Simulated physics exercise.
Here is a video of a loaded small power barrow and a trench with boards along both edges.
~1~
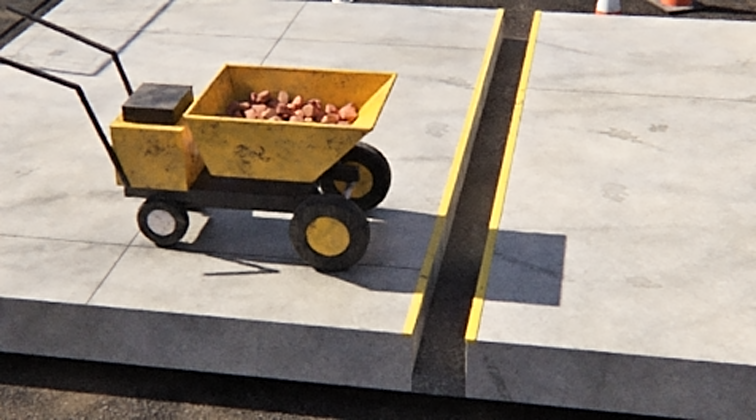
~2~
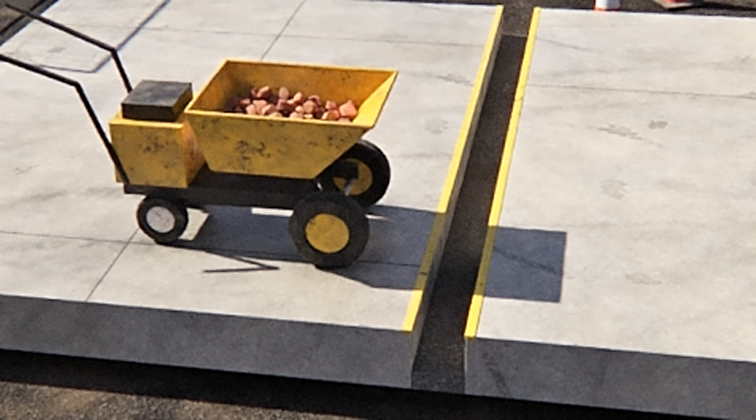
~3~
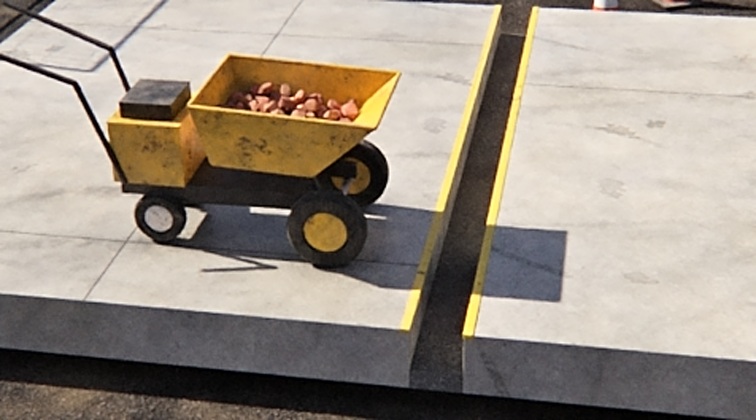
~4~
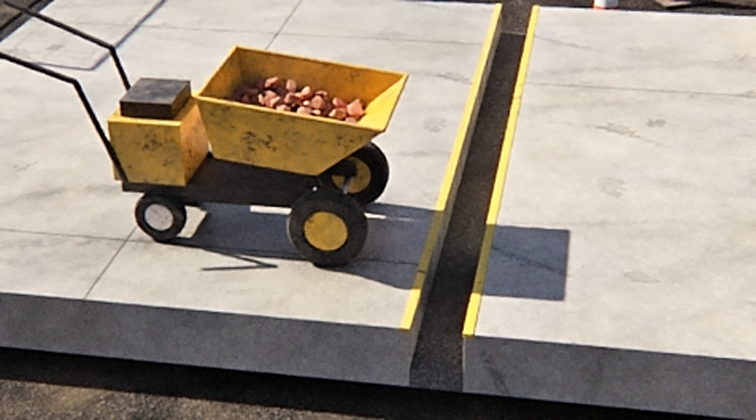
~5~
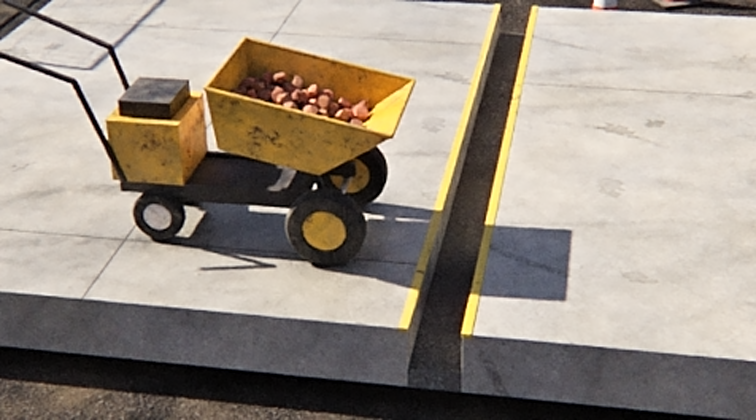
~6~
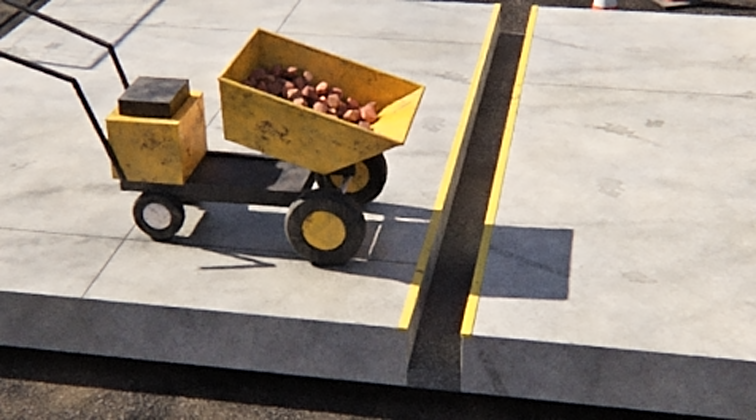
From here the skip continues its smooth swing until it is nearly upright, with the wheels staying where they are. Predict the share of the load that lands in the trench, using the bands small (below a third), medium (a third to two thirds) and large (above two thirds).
Medium.
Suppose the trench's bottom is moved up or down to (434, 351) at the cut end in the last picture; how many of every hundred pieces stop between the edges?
It comes to 30 per cent or so.
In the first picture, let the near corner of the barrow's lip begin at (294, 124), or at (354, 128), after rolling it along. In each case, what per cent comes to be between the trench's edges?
Close to 50 in a hundred, and close to 80 in a hundred.
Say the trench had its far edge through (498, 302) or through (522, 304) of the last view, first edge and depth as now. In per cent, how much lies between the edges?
First some 90, then 100 per cent.
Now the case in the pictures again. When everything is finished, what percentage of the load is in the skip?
Around 0 in a hundred.
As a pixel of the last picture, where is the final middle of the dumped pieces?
Somewhere close to (474, 255) in the last picture.
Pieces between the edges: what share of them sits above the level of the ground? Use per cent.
I'd put it near 0 per cent.
Soon after the last picture, skip tipped steeply; all in the skip.
A little later, skip tipped right over; about two thirds in the skip; a small part in or heaped over the trench; about a quarter beyond it.
Later still, skip tipped right over; a stray few in the skip; about half in or heaped over the trench; about half beyond it.
At rest, skip tipped right over; about half in or heaped over the trench; about half beyond it.
